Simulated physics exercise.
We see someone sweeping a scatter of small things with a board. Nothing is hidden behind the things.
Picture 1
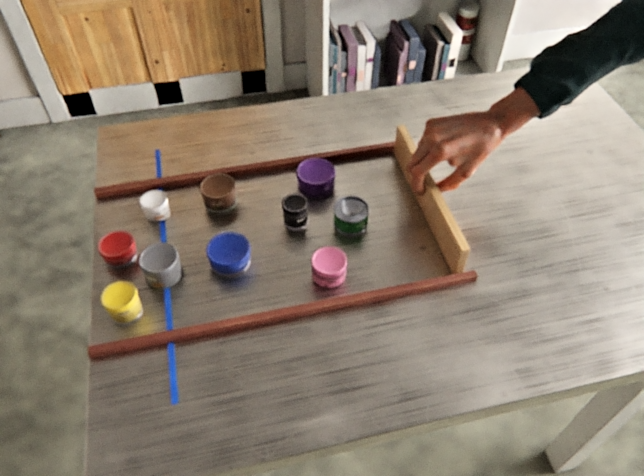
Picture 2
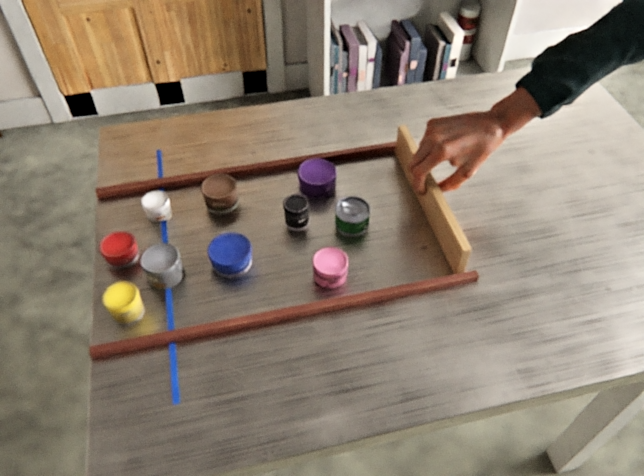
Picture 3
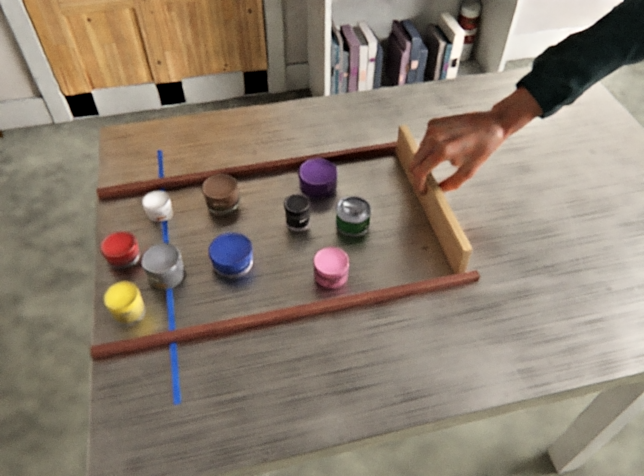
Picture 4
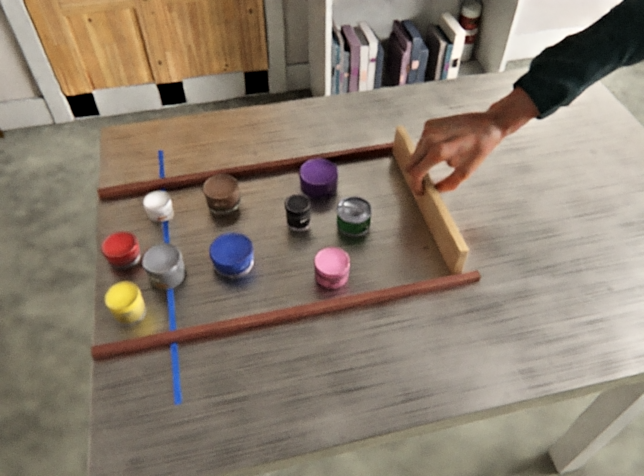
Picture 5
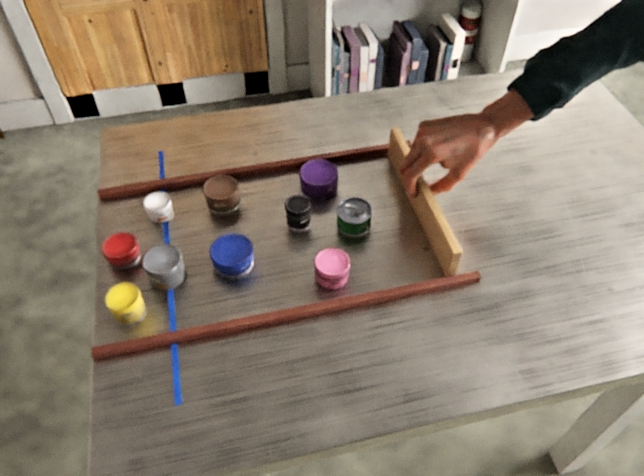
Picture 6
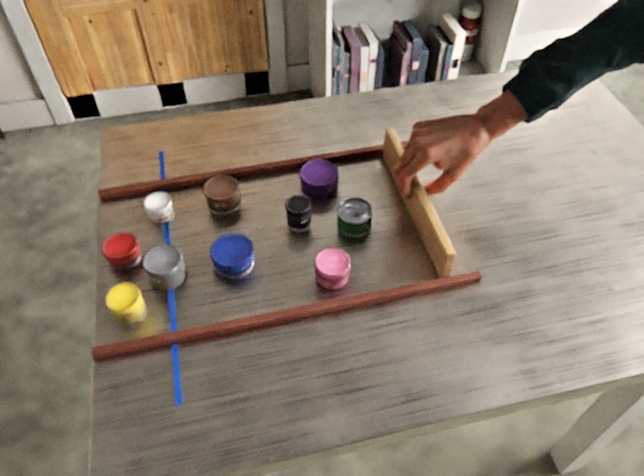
A hand slid a wooden board slightly to the left between two reddish rails on a table, while the scattered colourful little pots ahead of it, some near a blue tape line, stayed practically still.
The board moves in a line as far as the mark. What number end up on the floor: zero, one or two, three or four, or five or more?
Here the number that fall off is one or two.
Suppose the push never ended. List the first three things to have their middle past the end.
In order: The white tin, then the brown tin, then the grey tub.
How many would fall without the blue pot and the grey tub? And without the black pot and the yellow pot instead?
1 in the first case, 1 in the second.
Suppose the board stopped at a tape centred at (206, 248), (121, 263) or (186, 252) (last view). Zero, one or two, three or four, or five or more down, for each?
For each place: None at all; 5 or more; either one or two.
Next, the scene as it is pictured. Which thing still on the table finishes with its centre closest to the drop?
Foremost is the brown tin.
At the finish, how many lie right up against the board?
In contact: 5.
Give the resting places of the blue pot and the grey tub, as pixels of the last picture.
The blue pot at (147, 286), the grey tub at (110, 272).
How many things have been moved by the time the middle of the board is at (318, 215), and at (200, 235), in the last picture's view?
By then 4, and 8.
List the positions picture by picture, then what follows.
In the first picture, red tin (118, 249); yellow pot (123, 303); white tin (156, 206); board (427, 194); tape (165, 254).
In the second picture, yellow pot (124, 304); purple tub (317, 178).
In the third picture, white tin (158, 207); green tin (353, 216).
In the fourth picture, red tin (121, 250); grey tub (165, 267).
In the fifth picture, yellow pot (126, 304); brown tin (222, 195).
In the sixth picture, red tin (122, 251); yellow pot (127, 305); white tin (160, 208); board (415, 198); tape (168, 255).
A little later, none off yet; red tin at rest near (122, 251); yellow pot at rest near (127, 305); white tin at rest near (160, 208).
Next, none off yet; red tin at rest near (122, 251); yellow pot at rest near (127, 305); white tin moving near (156, 209).
When it is over, the number that fall off is one or two; down, white tin.
